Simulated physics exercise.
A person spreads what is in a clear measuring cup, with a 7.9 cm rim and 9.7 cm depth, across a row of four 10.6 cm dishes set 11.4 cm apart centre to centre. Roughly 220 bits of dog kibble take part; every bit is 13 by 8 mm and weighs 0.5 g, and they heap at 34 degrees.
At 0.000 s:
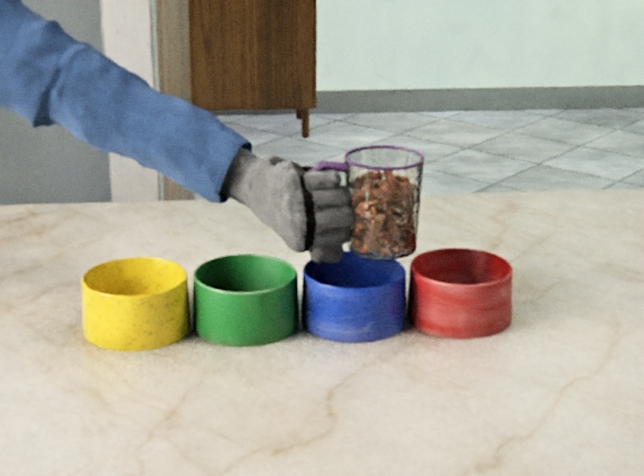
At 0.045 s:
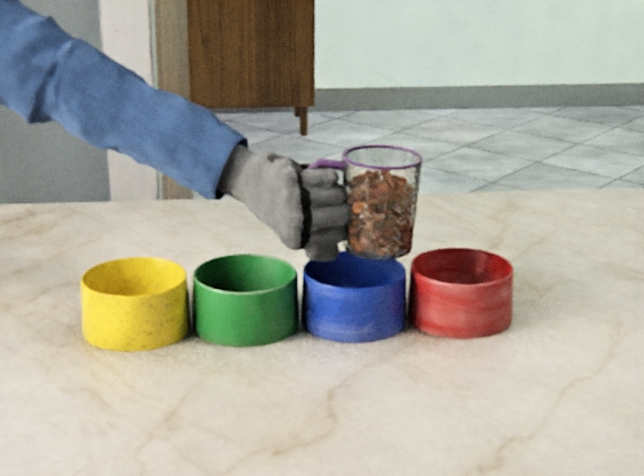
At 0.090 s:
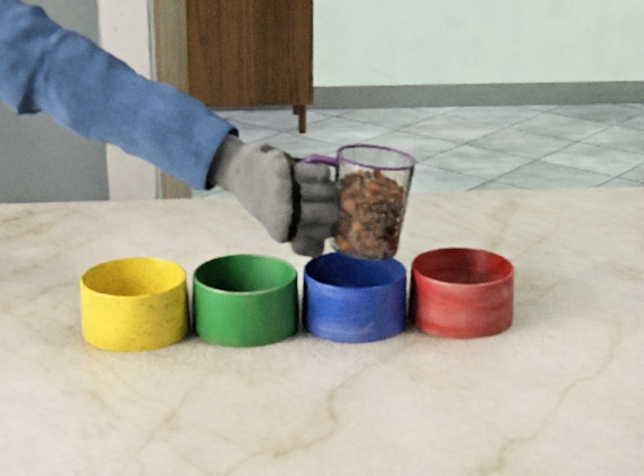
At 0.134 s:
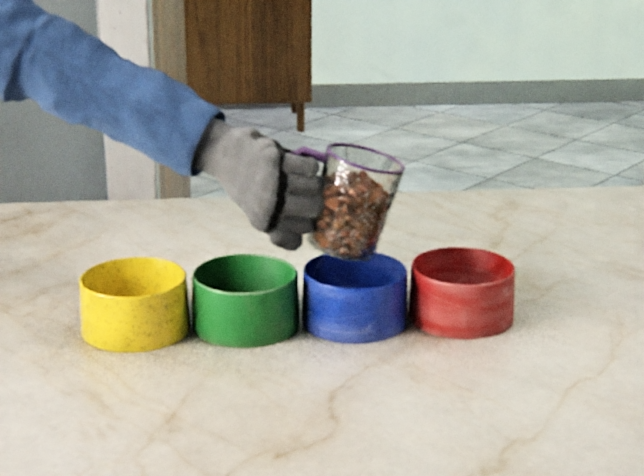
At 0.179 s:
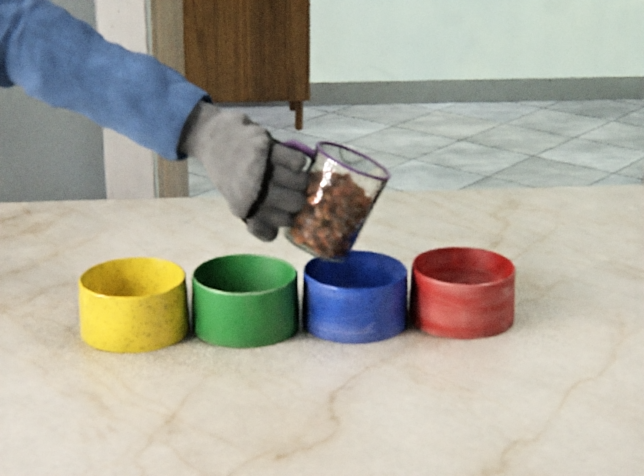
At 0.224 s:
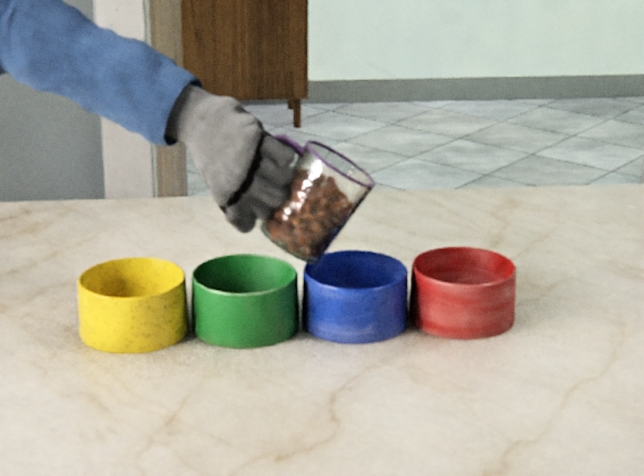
On a marble-patterned tabletop, a gloved hand moving a clear cup of brown pieces leftward above four coloured dishes, tilting it rightward.
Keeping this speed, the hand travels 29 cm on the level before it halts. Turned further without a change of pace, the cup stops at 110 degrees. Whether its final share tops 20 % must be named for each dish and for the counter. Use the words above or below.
Red - below; blue - below; green - below; yellow - above; counter - below.
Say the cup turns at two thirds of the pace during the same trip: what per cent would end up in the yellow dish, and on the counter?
Yellow 90; counter 0.
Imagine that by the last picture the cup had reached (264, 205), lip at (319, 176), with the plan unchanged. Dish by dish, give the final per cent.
Per cent kept: Red 0; blue 0; green 0; yellow 90.
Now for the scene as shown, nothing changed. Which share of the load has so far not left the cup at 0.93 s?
Roughly 75 in a hundred.
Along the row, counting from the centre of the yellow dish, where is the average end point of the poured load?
Roughly 1 cm to the right.
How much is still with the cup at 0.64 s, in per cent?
I'd put it at roughly 95 per cent.
After 0.47 s, tilt 80 degrees; cup holds 100 %.
Then, at 0.64 s, tilt 109 degrees; cup holds 95 %, green 5 %.
Then, at 0.93 s, tilt 110 degrees; cup holds 75 %, green 5 %, yellow 20 %.
At rest (3.0 s), red 0 %, blue 0 %, green 5 %, yellow 95 %, counter 0 %.
